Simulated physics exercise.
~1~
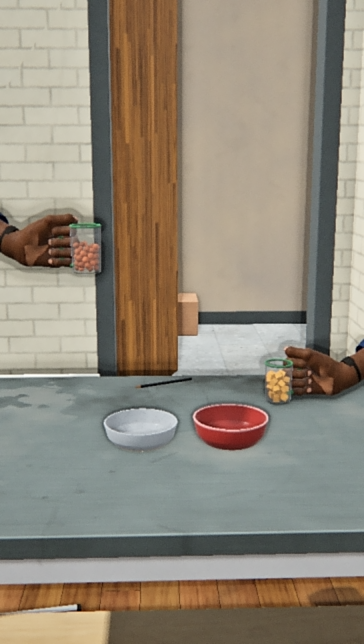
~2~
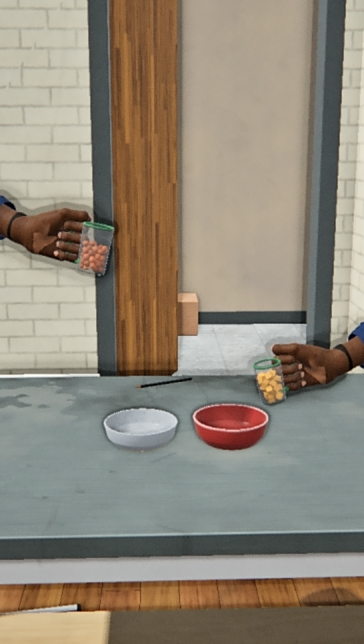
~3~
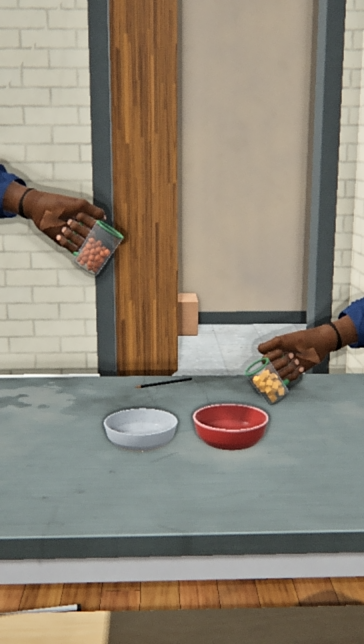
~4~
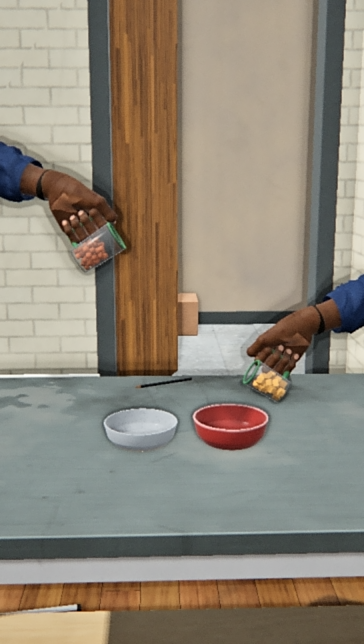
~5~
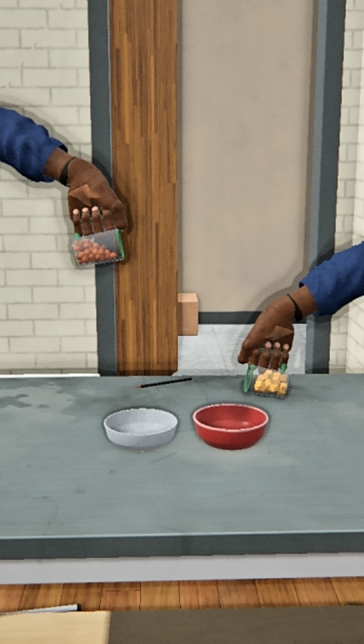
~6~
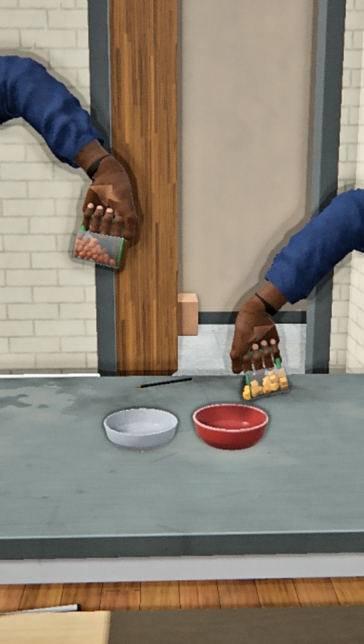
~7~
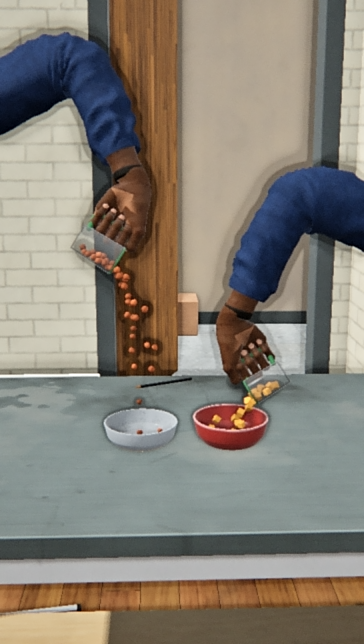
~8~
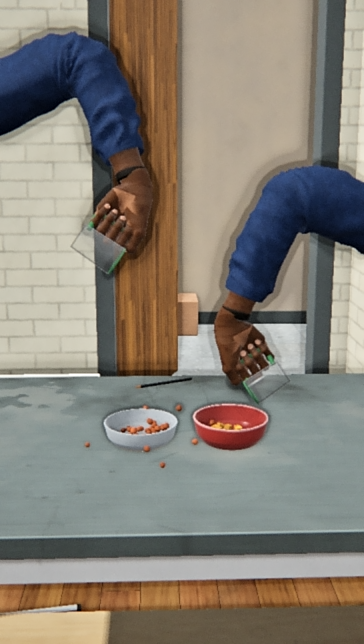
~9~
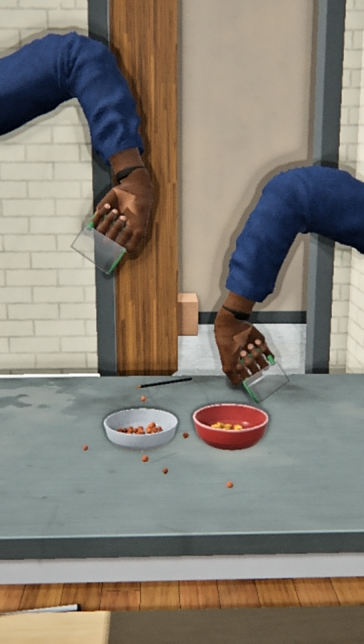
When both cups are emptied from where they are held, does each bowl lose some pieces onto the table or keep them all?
The white bowl on the left loses some of its reddish pieces onto the table, though most end up inside it. The red bowl on the right keeps all of its yellow pieces.
